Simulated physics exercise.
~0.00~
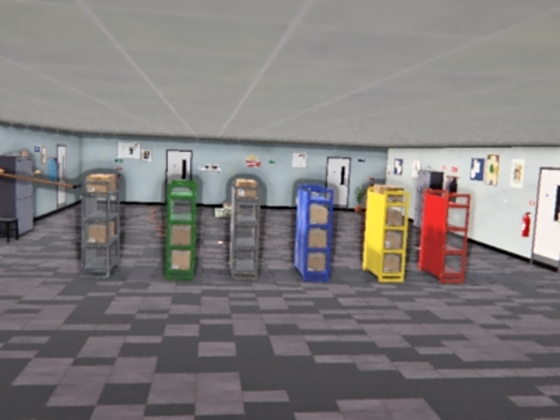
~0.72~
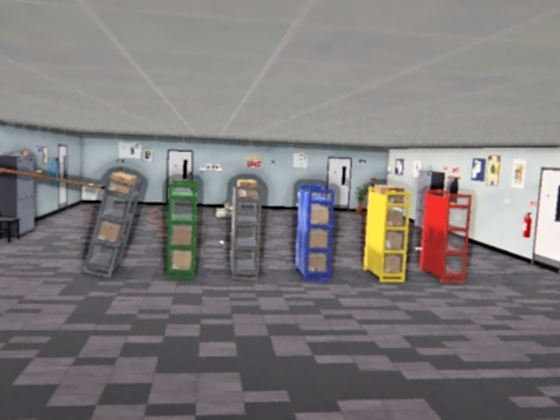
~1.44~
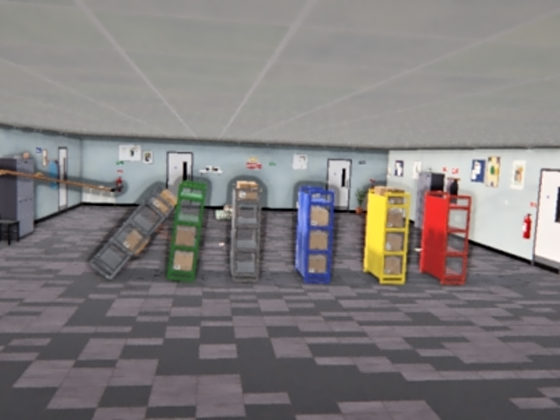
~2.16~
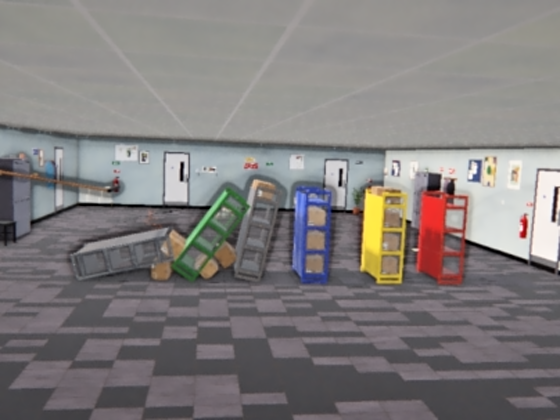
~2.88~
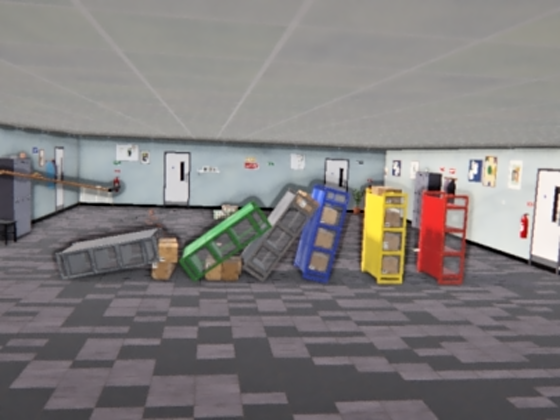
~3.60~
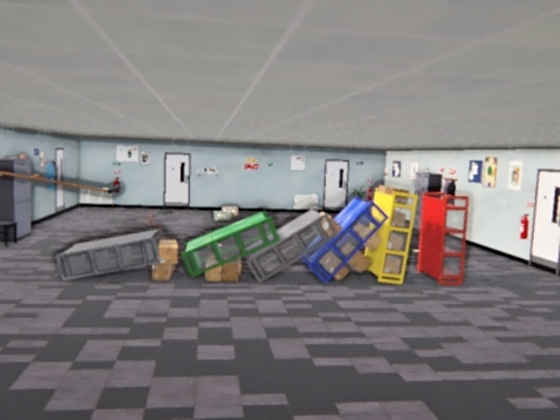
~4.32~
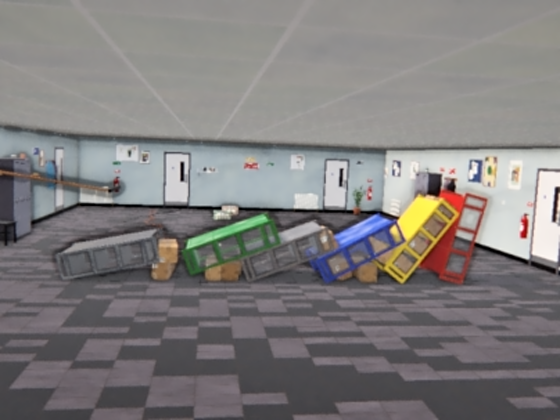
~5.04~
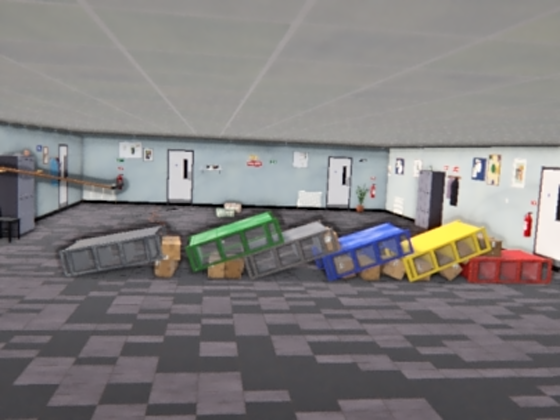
Six tall open-framed racks holding brown cartons stand in a row across a grey patterned carpet in a pale blue-walled room, seen from the front by a slightly swaying camera. From left they are grey, green, grey, blue, yellow and red. A pole reaching in from the left tips the first grey rack rightward into the green one. The green rack leans onto the second grey, which pushes over the blue, and cartons spill out. The blue knocks the yellow into the red. Finally the red lies flat at right, the others slumped steeply in a line among fallen cartons.
